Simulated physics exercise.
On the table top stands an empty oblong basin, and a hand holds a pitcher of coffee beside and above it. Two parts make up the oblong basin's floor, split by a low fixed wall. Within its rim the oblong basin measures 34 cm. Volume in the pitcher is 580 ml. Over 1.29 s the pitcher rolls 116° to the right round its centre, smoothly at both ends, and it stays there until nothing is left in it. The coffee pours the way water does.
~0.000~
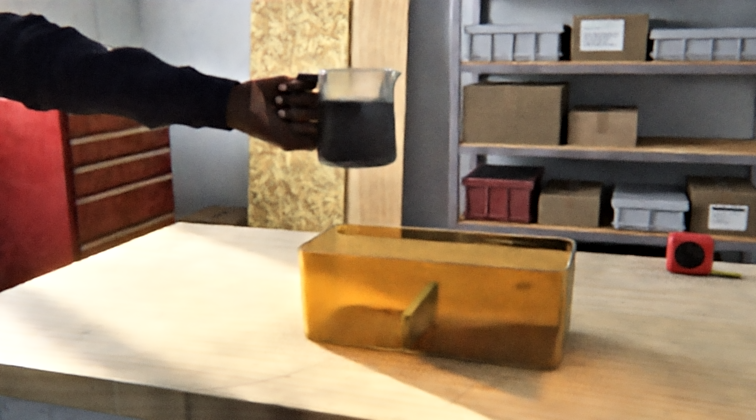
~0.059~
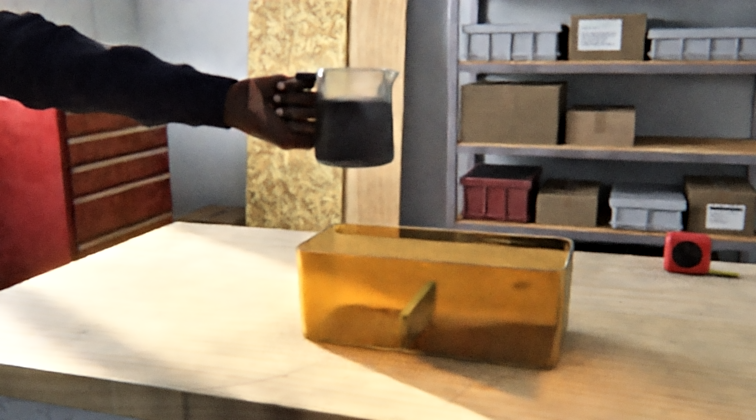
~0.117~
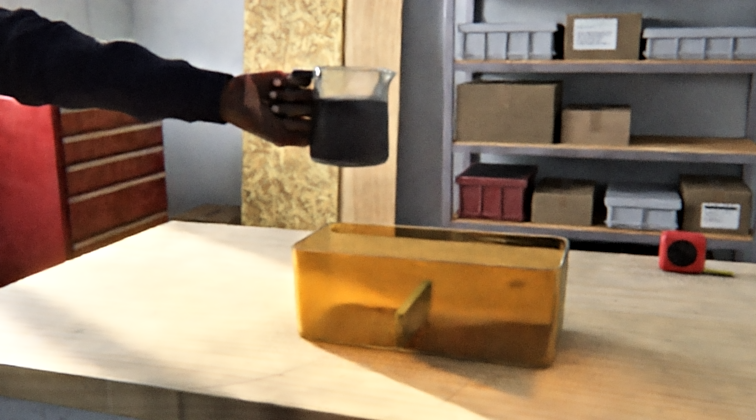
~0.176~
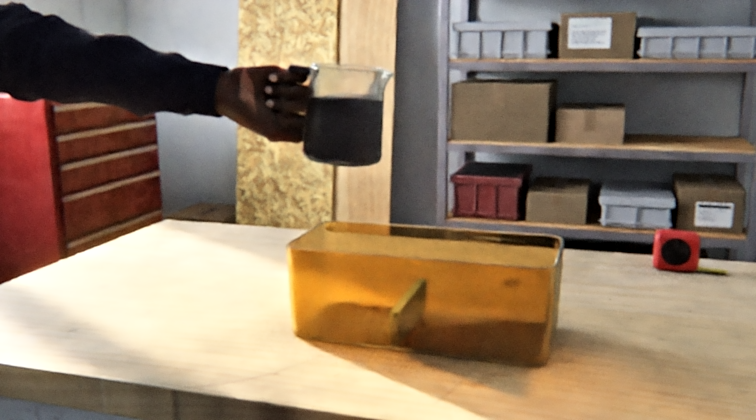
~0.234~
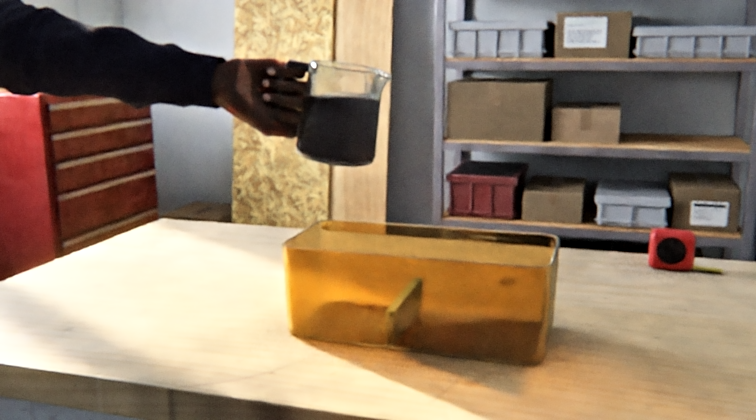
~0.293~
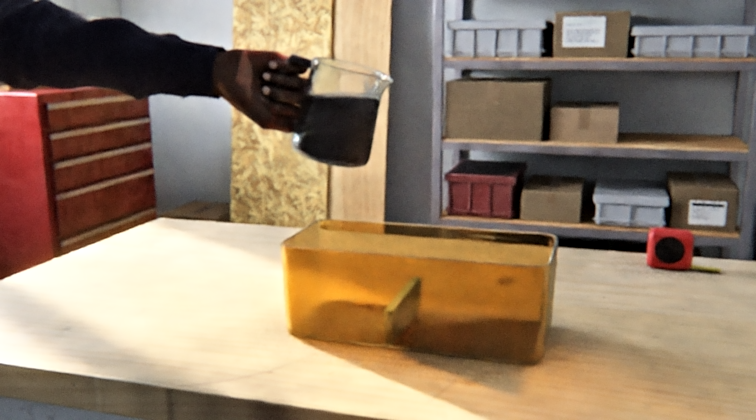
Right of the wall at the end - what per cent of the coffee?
Near 94 per cent.
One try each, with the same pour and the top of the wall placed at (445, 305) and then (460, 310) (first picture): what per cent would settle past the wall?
The first gives near 75 per cent and the second near 55 per cent.
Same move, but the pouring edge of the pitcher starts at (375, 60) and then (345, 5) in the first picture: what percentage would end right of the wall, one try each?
80 per cent first, 50 per cent second.
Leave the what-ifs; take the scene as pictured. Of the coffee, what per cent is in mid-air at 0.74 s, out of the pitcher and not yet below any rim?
Around 10 in a hundred.
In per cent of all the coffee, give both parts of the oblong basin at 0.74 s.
Around 0 on the left and around 0 on the right.
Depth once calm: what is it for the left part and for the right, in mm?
Depths: Left near 2 mm, right near 20 mm.
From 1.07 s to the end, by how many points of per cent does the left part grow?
Roughly 4 percent.
After 0.74 s the tilt is 72° and 89 per cent is still to pour, 0 is left of the wall and 0 right of it.
After 1.07 s the tilt is 108° and 27 per cent is still to pour, 1 is left of the wall and 49 right of it.
After 1.42 s the tilt is 116° and 1 per cent is still to pour, 4 is left of the wall and 92 right of it.
After 1.79 s the tilt is 116° and 0 per cent is still to pour, 5 is left of the wall and 94 right of it.
In the end 5 per cent lies left of the wall, 94 right of it and 1 outside.
